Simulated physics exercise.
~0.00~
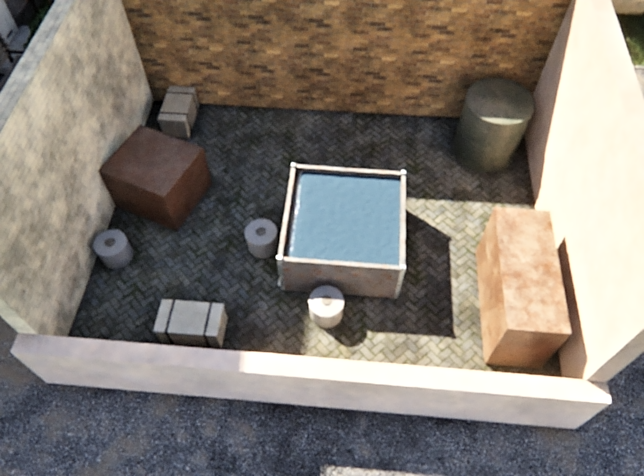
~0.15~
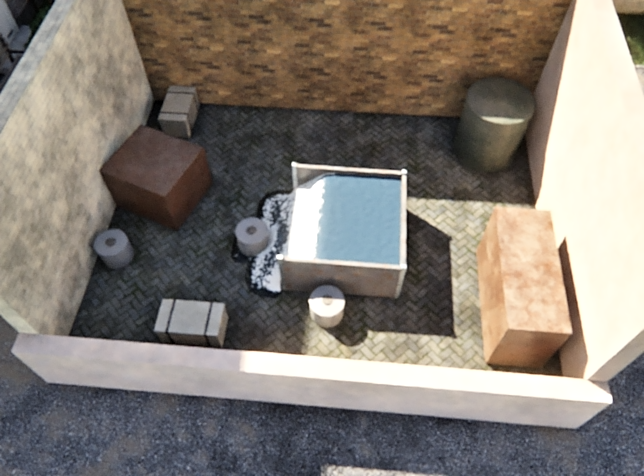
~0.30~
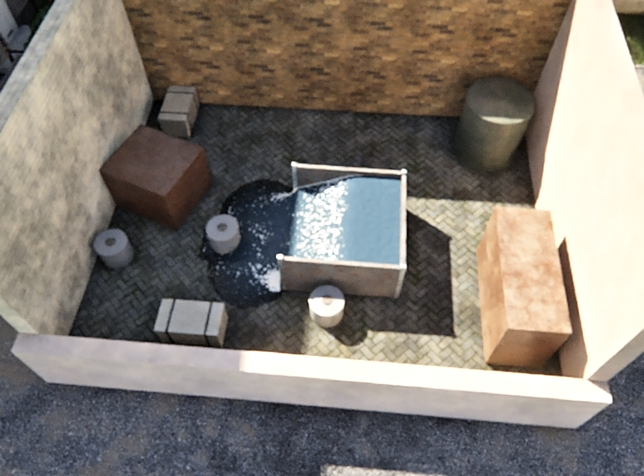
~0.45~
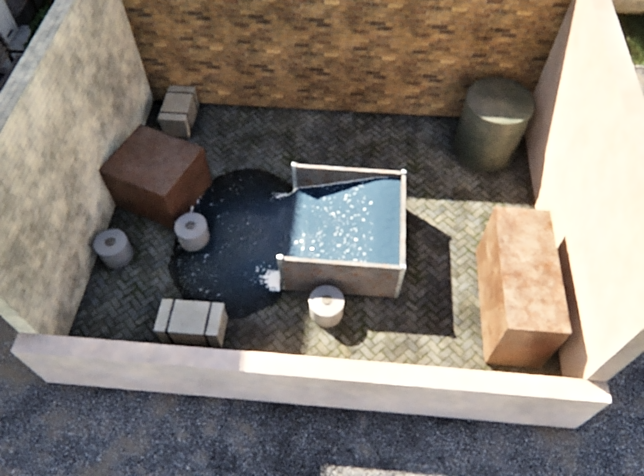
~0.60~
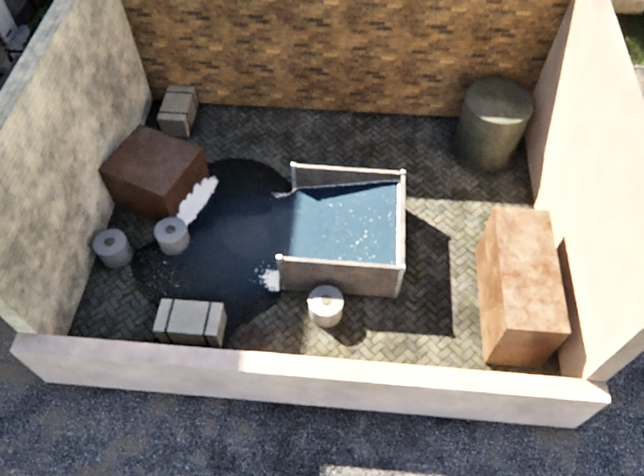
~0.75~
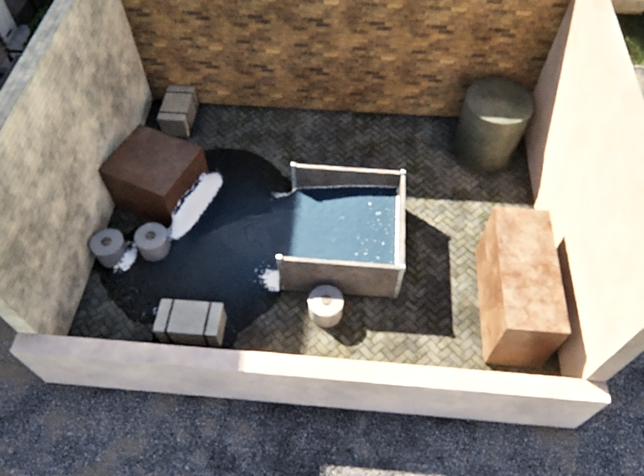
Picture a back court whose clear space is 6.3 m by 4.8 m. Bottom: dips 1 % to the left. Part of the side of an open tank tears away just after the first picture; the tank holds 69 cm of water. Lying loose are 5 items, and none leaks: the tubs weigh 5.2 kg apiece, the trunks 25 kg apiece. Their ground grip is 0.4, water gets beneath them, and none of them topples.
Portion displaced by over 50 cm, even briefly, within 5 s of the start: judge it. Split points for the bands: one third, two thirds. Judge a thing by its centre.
Most likely the fraction ends up no lower than two thirds, I'd say.
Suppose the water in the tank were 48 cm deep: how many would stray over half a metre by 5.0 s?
That would give 5.
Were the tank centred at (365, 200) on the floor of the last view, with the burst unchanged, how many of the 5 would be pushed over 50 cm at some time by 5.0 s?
Then 5 of them would.
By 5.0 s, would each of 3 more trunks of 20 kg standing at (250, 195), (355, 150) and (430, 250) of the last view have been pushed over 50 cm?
In the order asked: Farther than that, not as far, not as far.
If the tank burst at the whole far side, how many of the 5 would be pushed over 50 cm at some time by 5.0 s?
You'd get 1 in that case.
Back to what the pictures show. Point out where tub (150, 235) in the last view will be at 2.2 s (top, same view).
It would be close to (102, 321) by then.
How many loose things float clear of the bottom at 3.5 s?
Count: 2.
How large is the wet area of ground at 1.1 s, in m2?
That flooded area is roughly 10.0 m2.
After 1.1 s 1 of 5 are over 50 cm from their spots; 2 afloat.
After 2.2 s 1 of 5 are over 50 cm from their spots; 2 afloat.
After 3.5 s 5 of 5 are over 50 cm from their spots; 2 afloat.
After 5.0 s 5 of 5 are over 50 cm from their spots, and 5 have been at some point; 5 afloat.
